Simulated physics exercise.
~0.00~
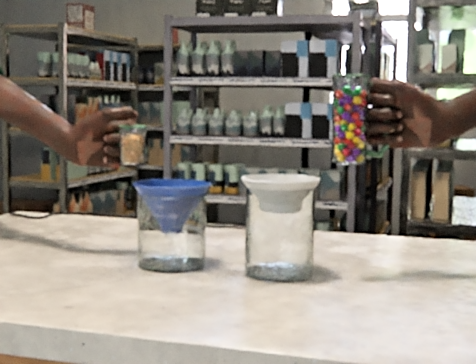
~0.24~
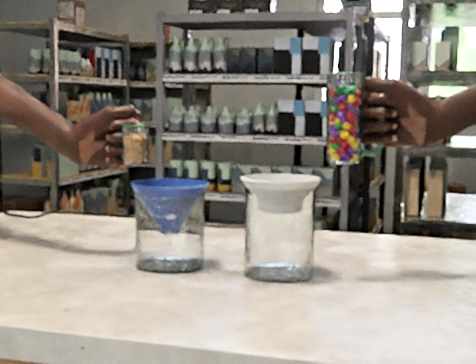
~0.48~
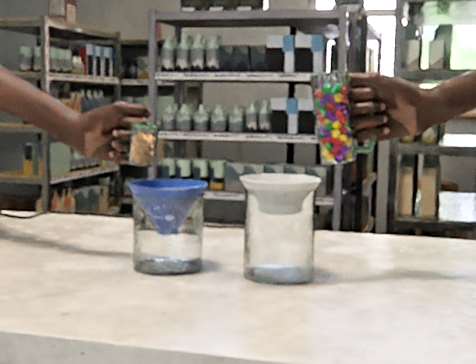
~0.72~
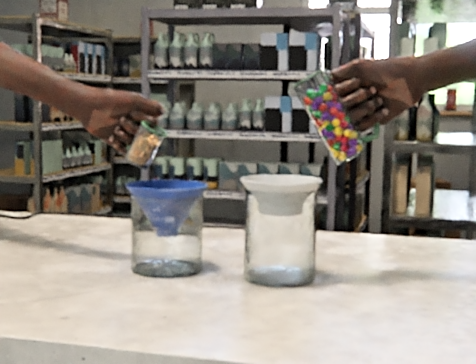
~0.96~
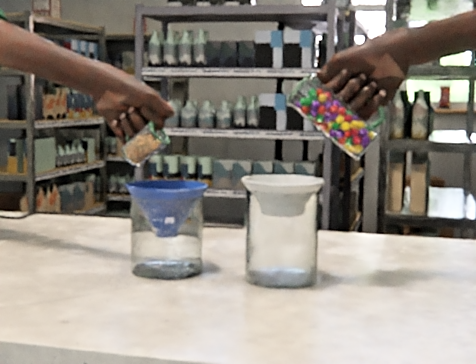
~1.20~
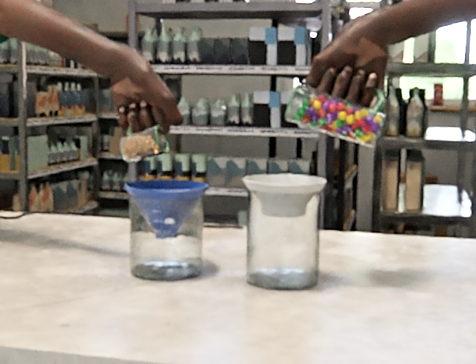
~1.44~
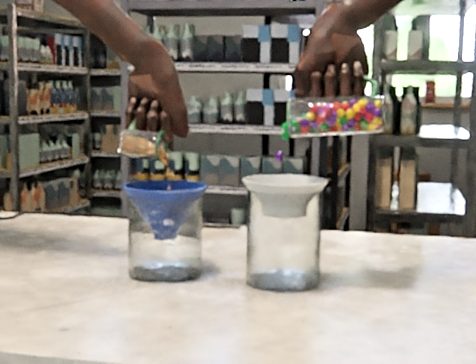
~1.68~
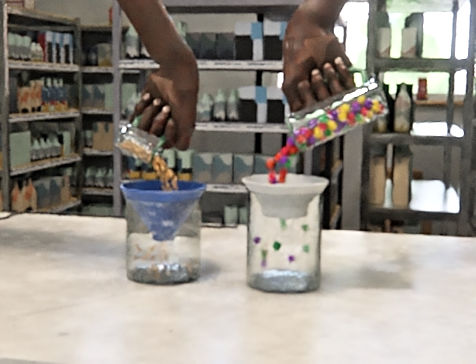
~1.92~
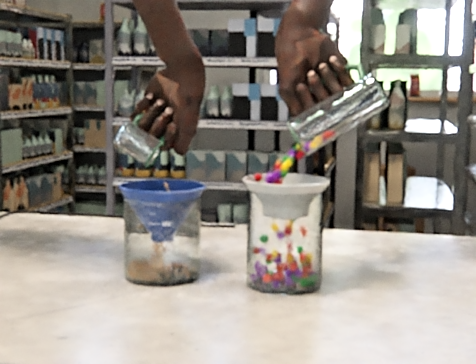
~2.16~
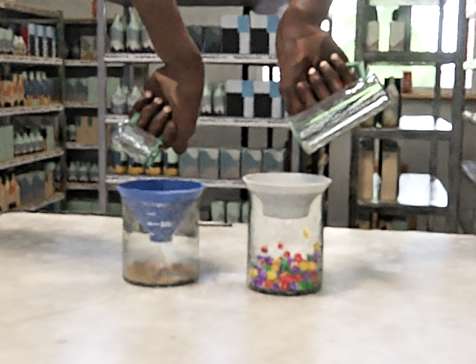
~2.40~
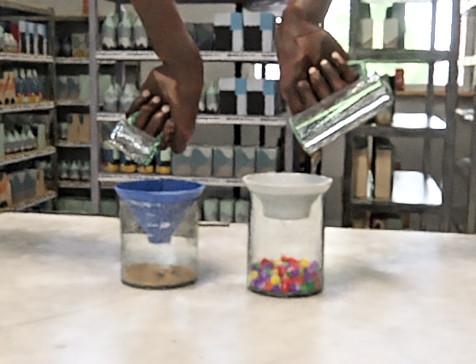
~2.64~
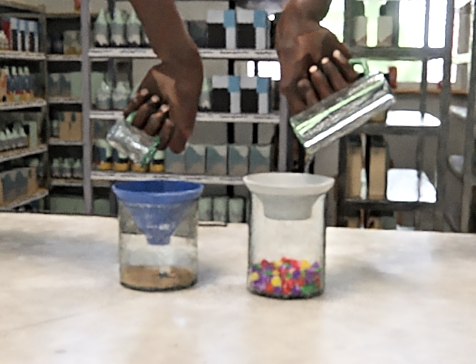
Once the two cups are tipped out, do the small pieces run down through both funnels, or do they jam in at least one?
They run through both funnels. The tan bits settle at the bottom of the left jar and the colourful beads at the bottom of the right one.
Two hands tipping cups of tan bits and colourful beads into blue and white funnels, everything running through into glass jars.
